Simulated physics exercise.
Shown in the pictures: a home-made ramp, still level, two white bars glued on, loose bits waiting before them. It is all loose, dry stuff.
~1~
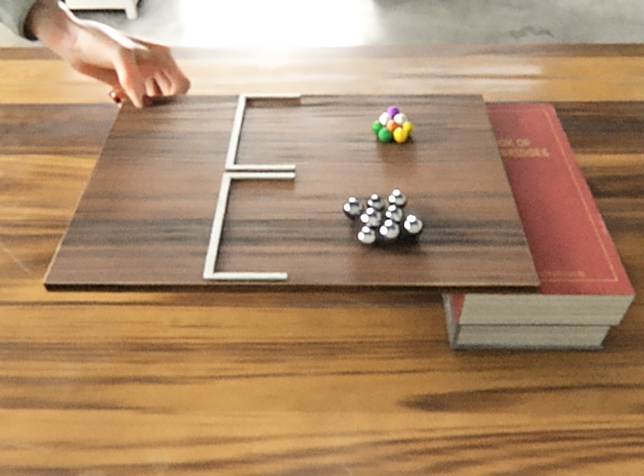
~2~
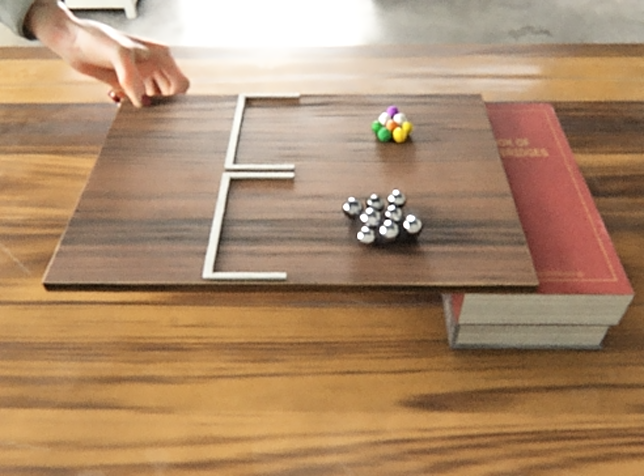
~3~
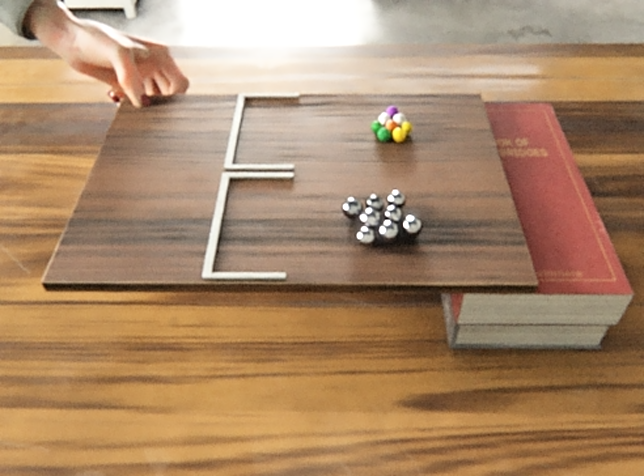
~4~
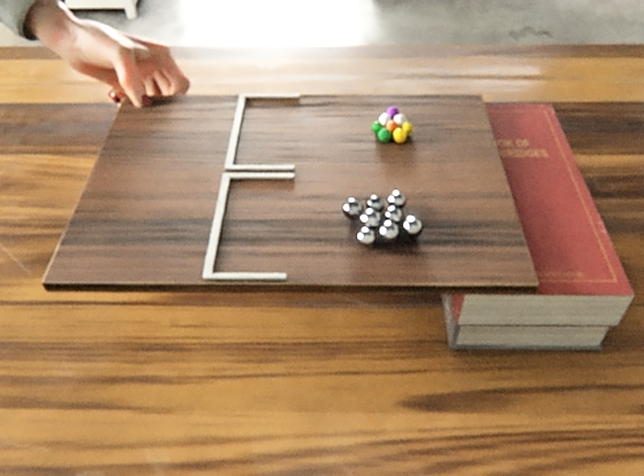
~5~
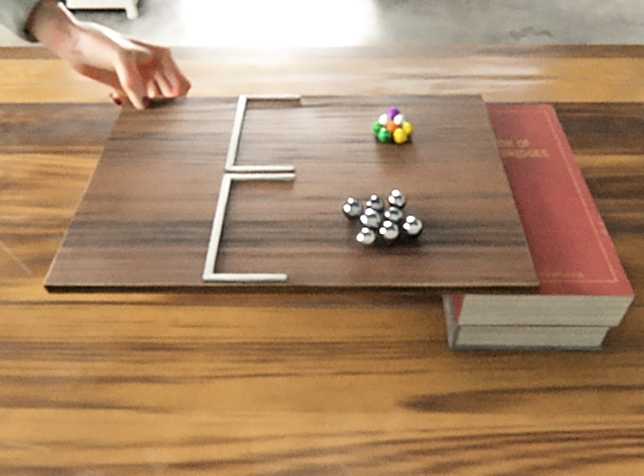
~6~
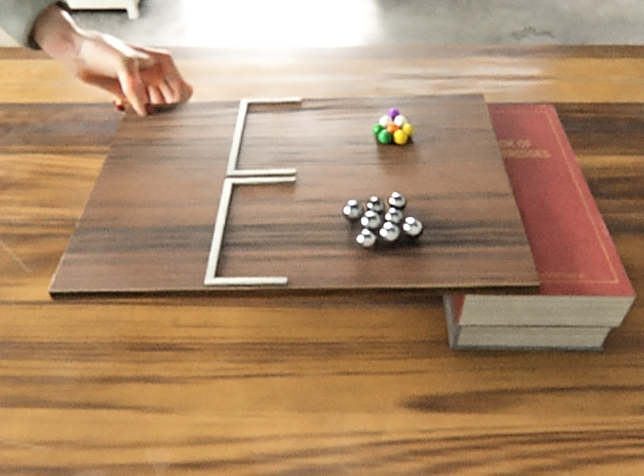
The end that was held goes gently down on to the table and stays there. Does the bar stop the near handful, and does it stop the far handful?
One by one: The near handful is going to continue past its barrier. The far handful is going to continue past its barrier.
Then, 0.37 s past the last view, board sloping at 11°; near handful on its way down; far handful on its way down.
Then, 0.69 s past the last view, board resting at 14°; near handful most past its bar; far handful about a third past its bar.
Then, 0.97 s past the last view, board resting at 14°; near handful all past its bar; far handful all past its bar.
Finally, board resting at 14°; near handful all past its bar; far handful all past its bar.
